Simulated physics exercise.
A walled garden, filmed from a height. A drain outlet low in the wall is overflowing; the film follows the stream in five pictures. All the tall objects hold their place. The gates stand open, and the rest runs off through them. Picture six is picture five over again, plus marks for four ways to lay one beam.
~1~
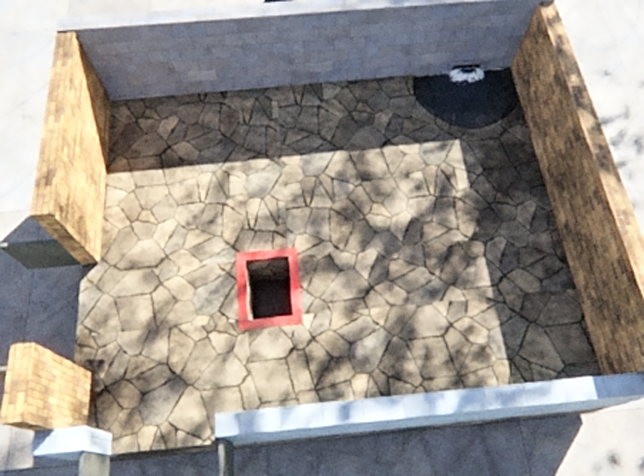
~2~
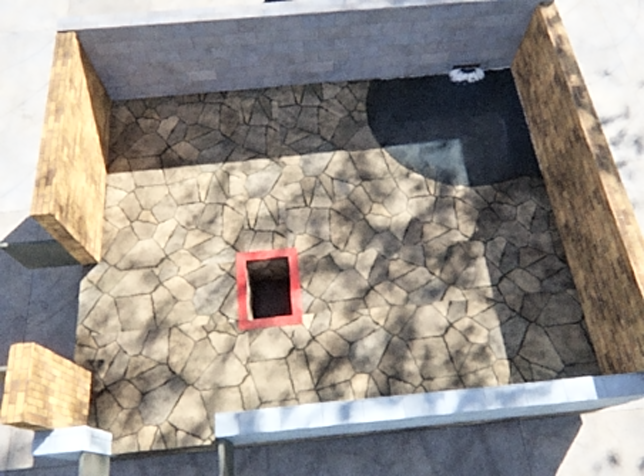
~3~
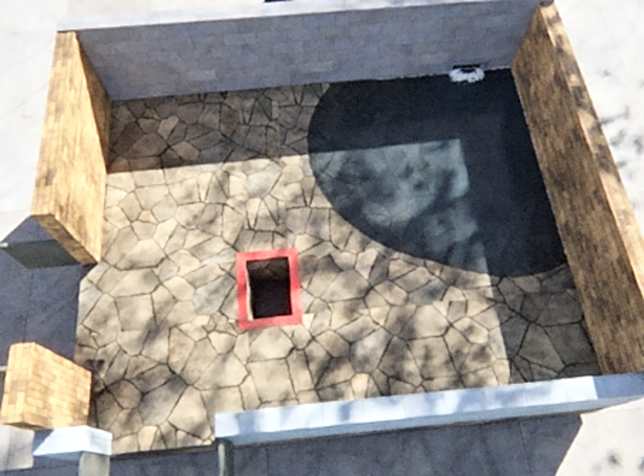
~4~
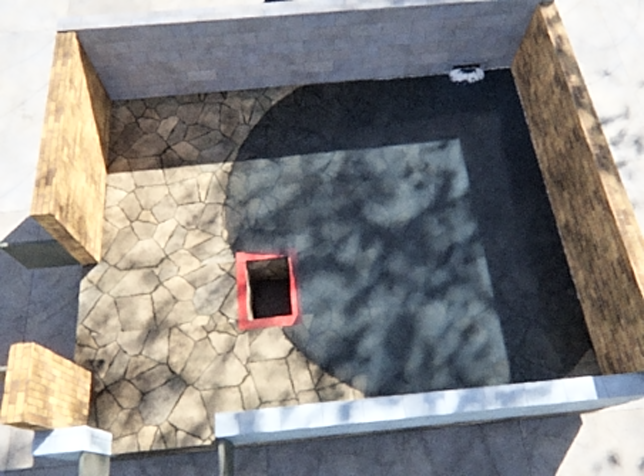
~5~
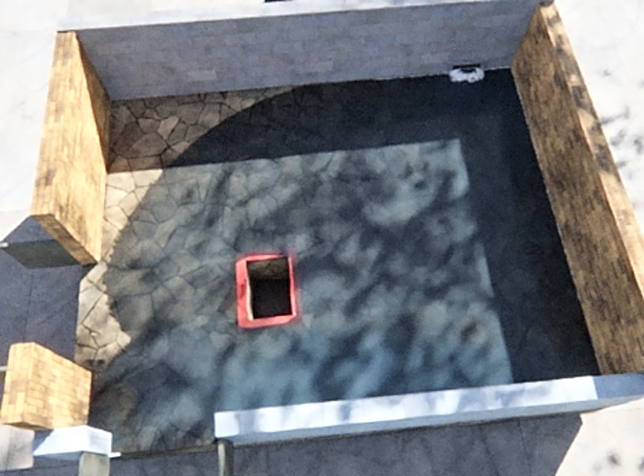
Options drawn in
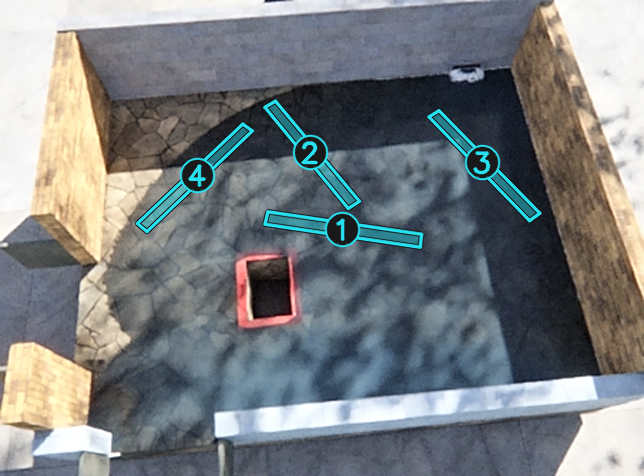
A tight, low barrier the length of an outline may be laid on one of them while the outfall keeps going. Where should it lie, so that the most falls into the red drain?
Use spot 4.
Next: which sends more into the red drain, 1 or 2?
It is 2.
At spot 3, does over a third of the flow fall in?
No, it does not.
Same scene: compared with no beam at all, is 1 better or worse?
Spot 1 is worse.
In cyan, 1 from (266, 218) to (420, 240); 2 from (270, 104) to (353, 204); 3 from (433, 113) to (534, 216); 4 from (142, 227) to (247, 127).
With 1, about 8 % of the stream goes into the red drain, about 92 % out by the gates.
With 2, about 17 % of the stream goes into the red drain, about 83 % out by the gates.
With 3, about 15 % of the stream goes into the red drain, about 85 % out by the gates.
With 4, about 25 % of the stream goes into the red drain, about 75 % out by the gates.
